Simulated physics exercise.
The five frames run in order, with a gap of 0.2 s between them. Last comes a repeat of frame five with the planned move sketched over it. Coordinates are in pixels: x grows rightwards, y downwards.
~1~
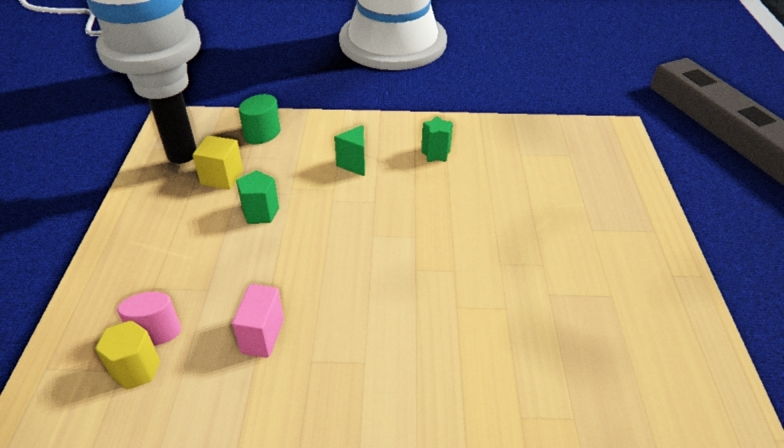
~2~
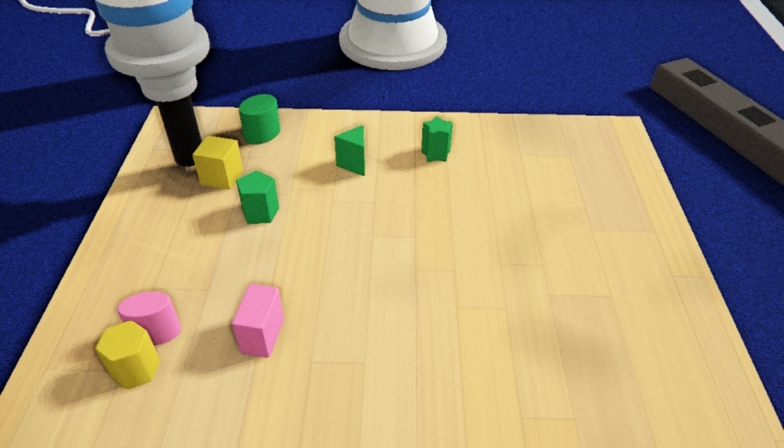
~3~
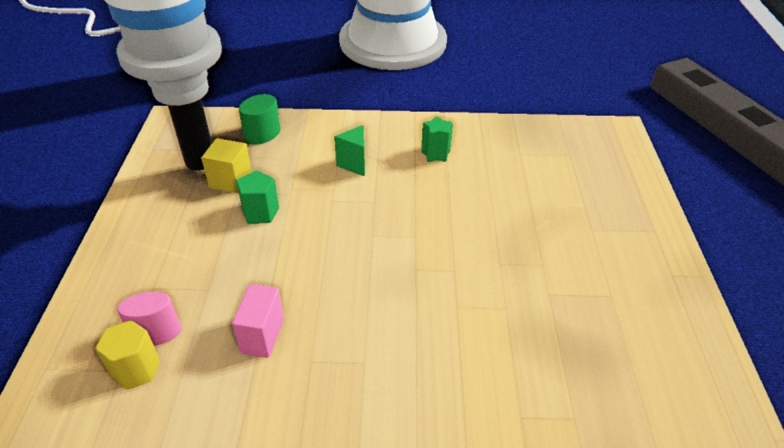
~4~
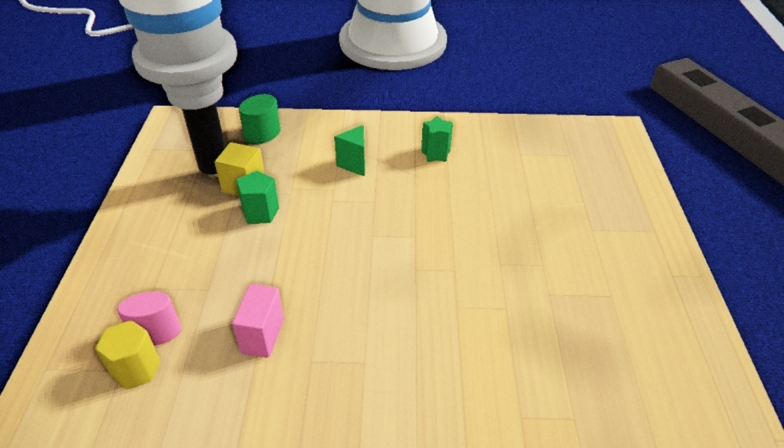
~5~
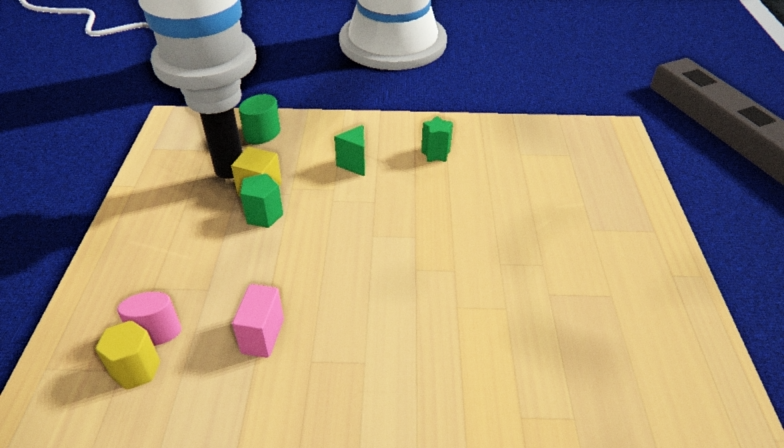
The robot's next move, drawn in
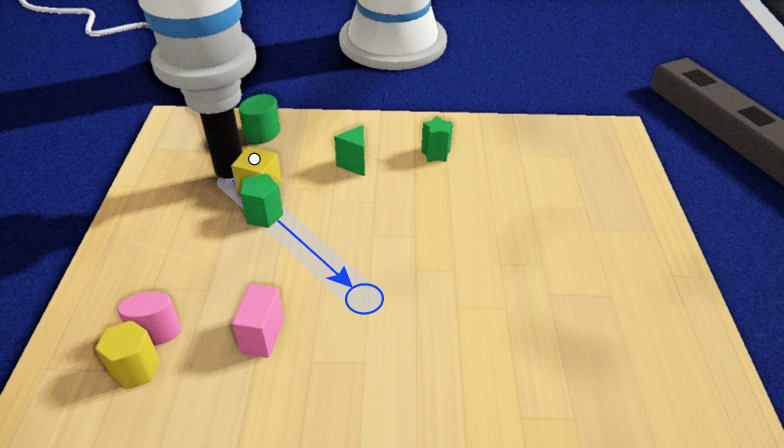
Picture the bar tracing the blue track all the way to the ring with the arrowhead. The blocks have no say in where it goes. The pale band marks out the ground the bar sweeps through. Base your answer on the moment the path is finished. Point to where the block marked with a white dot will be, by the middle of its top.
I expect it at (298, 172).
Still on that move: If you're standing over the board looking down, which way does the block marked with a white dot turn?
Looking down, it rotates anti-clockwise.
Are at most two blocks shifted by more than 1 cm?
I believe so.
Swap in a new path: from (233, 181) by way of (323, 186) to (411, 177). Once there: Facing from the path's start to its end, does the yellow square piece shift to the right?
Yes - that is the case.
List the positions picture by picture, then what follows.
The first frame shows bar's lower end at (182, 155); yellow square piece at (215, 147); green elliptical block at (257, 104); green five-sided block at (255, 182).
The second frame shows bar at (190, 158); blocks still.
The third frame shows bar at (201, 161); yellow square piece at (224, 150).
The fourth frame shows bar at (214, 165); yellow square piece at (237, 154).
The fifth frame shows bar at (230, 169); yellow square piece at (254, 159); green elliptical block at (257, 104); green five-sided block at (258, 185).
Drawn move, from (233, 181) to (364, 299); the dot is on the yellow square piece.
What follows on the original path. One third of the way, bar at (270, 204); yellow square piece at (297, 171), turned 55° anticlockwise; green five-sided block at (273, 208), turned 60° clockwise.
Two thirds of the way, bar at (314, 243); yellow square piece at (298, 172), turned 60° anticlockwise; green five-sided block at (283, 242).
At the end, bar at (364, 288); yellow square piece at (298, 172), turned 60° anticlockwise; green elliptical block still; green five-sided block at (283, 243), turned 140° clockwise.
